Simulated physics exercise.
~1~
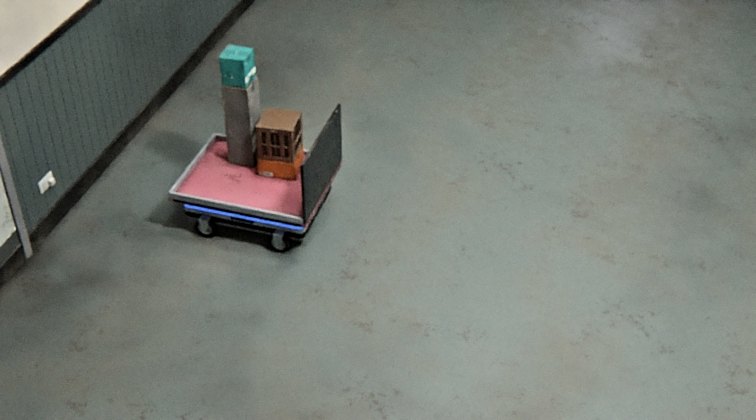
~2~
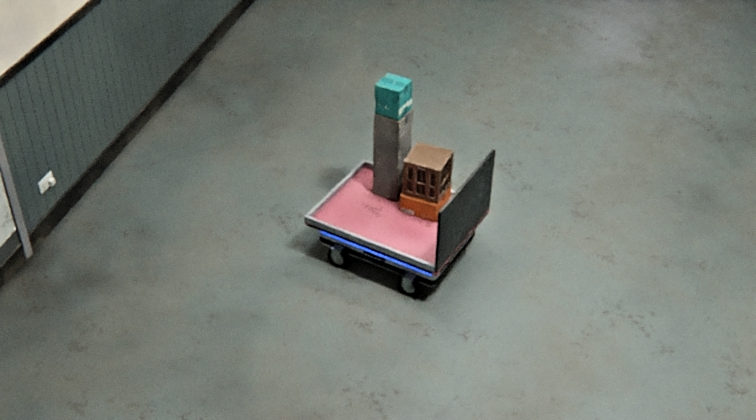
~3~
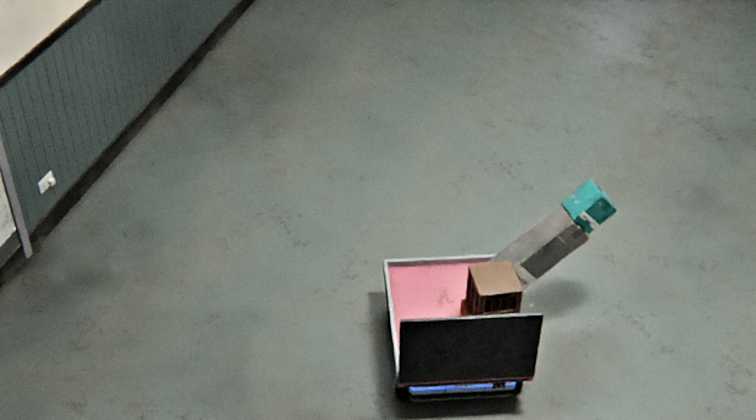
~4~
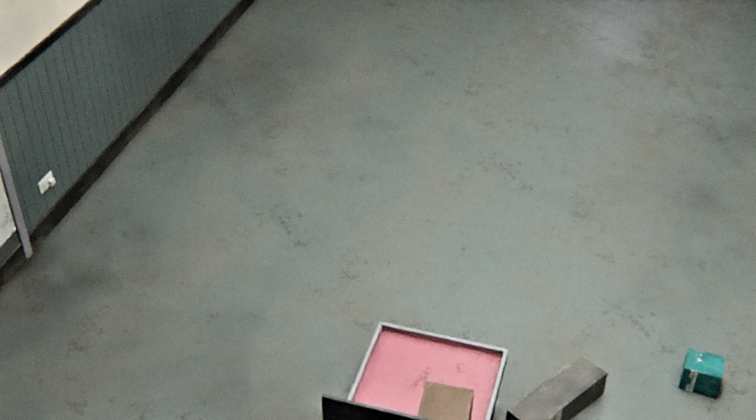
Grey box topped by a turquoise parcel toppling off a turning robot cart onto the floor, the brown crate staying aboard.
